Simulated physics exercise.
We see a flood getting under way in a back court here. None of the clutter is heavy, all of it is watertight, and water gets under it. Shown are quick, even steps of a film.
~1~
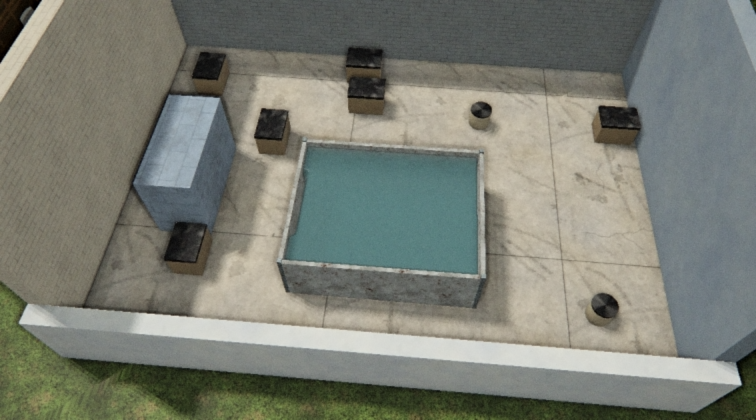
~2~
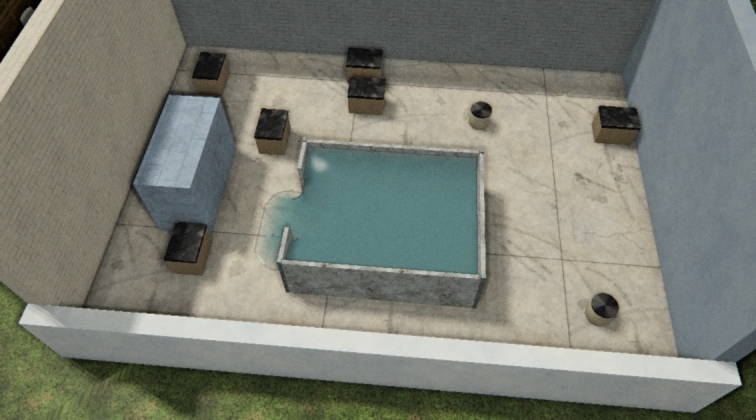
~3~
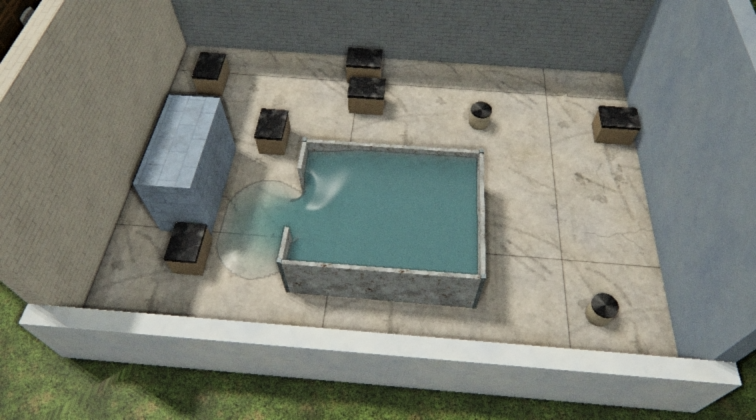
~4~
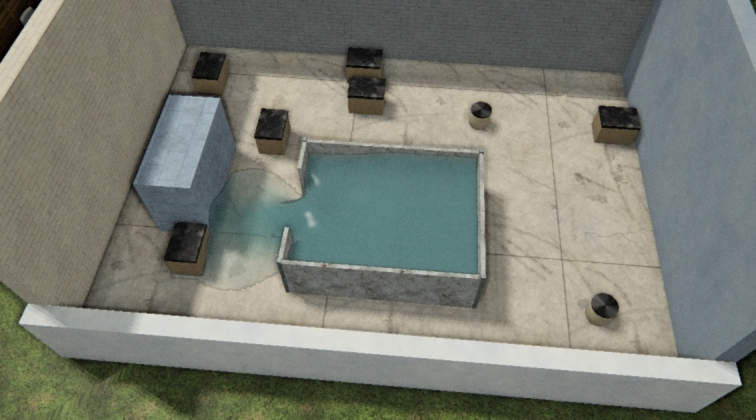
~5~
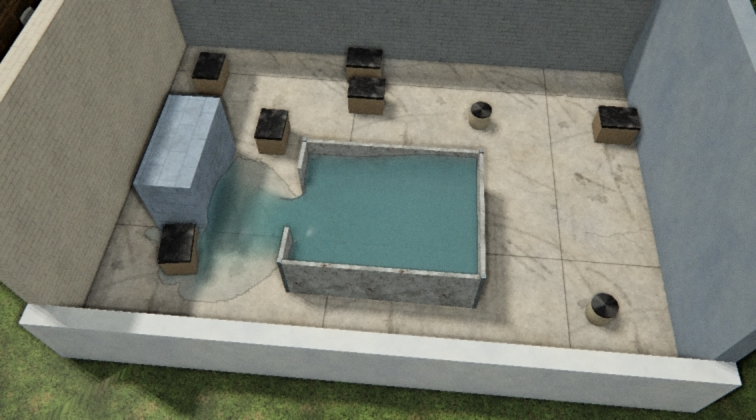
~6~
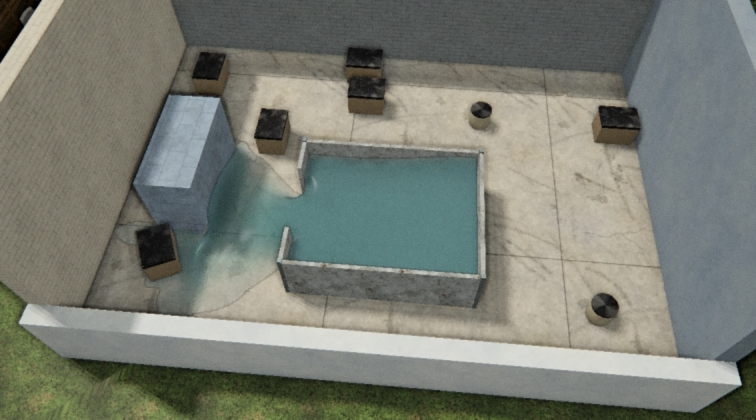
Water pours through a gap in the left wall of a raised stone pool and spreads across the paved court to a pale blue block, then a dark-topped chest beside it slides a short way left while the others stay put.
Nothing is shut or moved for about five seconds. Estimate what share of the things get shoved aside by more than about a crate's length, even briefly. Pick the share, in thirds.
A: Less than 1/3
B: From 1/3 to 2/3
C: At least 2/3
The answer is B.
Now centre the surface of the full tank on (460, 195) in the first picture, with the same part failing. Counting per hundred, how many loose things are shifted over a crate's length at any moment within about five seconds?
50 %, roughly.
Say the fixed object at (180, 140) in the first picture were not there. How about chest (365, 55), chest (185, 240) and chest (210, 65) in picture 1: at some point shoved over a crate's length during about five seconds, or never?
First one was driven off; second one was driven off; third one was driven off.
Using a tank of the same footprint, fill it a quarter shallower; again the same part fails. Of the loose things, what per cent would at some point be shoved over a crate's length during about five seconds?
About 40 %.
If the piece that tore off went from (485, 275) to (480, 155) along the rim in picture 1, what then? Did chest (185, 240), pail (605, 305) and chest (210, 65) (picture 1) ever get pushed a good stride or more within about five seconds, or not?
Object by object: Less than that, displaced that much, less than that.
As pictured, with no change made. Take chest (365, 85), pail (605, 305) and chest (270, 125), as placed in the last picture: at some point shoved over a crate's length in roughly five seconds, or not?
Working through them in turn, I get never that far off, never that far off, then shoved clear.
A moment on, 1 of 8 are well off their spots; 0 afloat.
Next, 2 of 8 are well off their spots; 1 afloat.
Later, 3 of 8 are well off their spots; 2 afloat.
In the end, 4 of 8 are well off their spots, and 4 have been at some point; 2 afloat.
